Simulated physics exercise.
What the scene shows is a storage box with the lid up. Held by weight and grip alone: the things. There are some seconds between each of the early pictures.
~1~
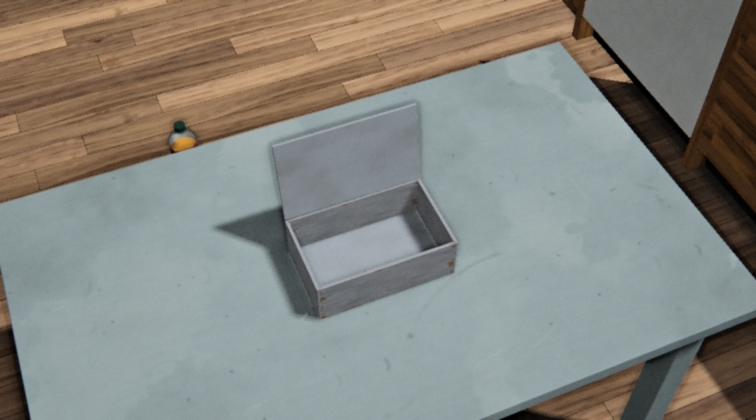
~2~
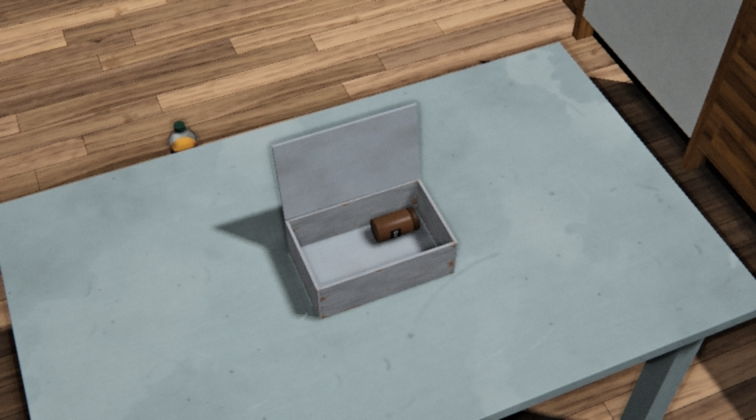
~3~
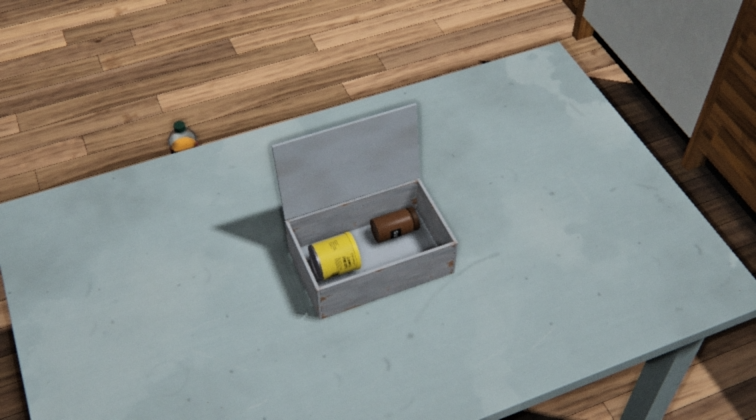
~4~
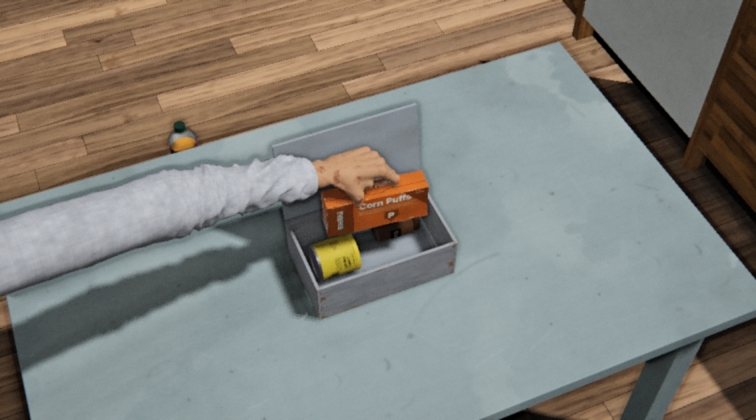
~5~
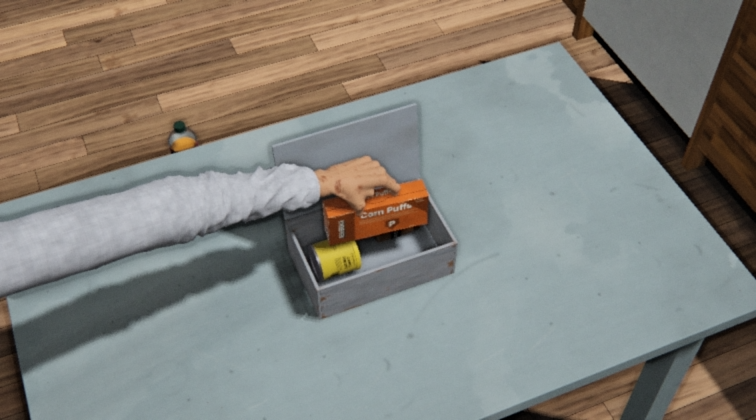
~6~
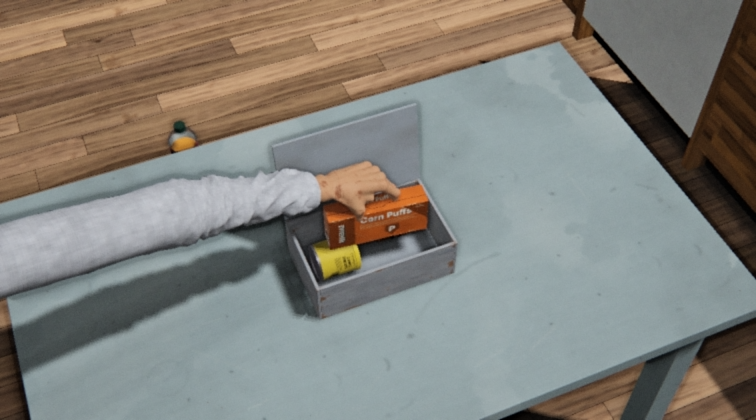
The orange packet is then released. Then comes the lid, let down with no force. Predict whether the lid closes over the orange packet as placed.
Most likely there will be a gap under the lid.
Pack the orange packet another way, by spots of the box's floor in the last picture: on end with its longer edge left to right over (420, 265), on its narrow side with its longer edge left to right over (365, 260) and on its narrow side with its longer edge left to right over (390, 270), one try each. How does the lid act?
In order: Lid stays open, lid stays open, lid shuts.
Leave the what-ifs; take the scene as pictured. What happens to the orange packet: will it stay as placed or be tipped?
As it turns out, the orange packet changes its angle.
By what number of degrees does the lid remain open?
The answer is about 20 degrees.
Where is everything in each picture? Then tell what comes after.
The last thing is not in view yet, in the first frame.
The last thing is not in view yet; brown shaker (395, 225), in the second frame.
The last thing is not in view yet; brown shaker (395, 225), in the third frame.
Coming down; orange packet (375, 203); brown shaker (395, 225), in the fourth frame.
Coming down; orange packet (376, 212), in the fifth frame.
Put in, still held; orange packet (376, 217), in the sixth frame.
Then, 1.30 s after the last picture, lid 79° above the rim; orange packet tipped 33° from how it was near (384, 229).
Then, 1.80 s after the last picture, lid 44° above the rim; orange packet tipped 32° from how it was near (388, 235); yellow tin rolled a little.
At rest, lid 20° above the rim; tipped over in the box, orange packet; the other 2 in place. Seen from the same camera at the end, orange packet near (393, 246).
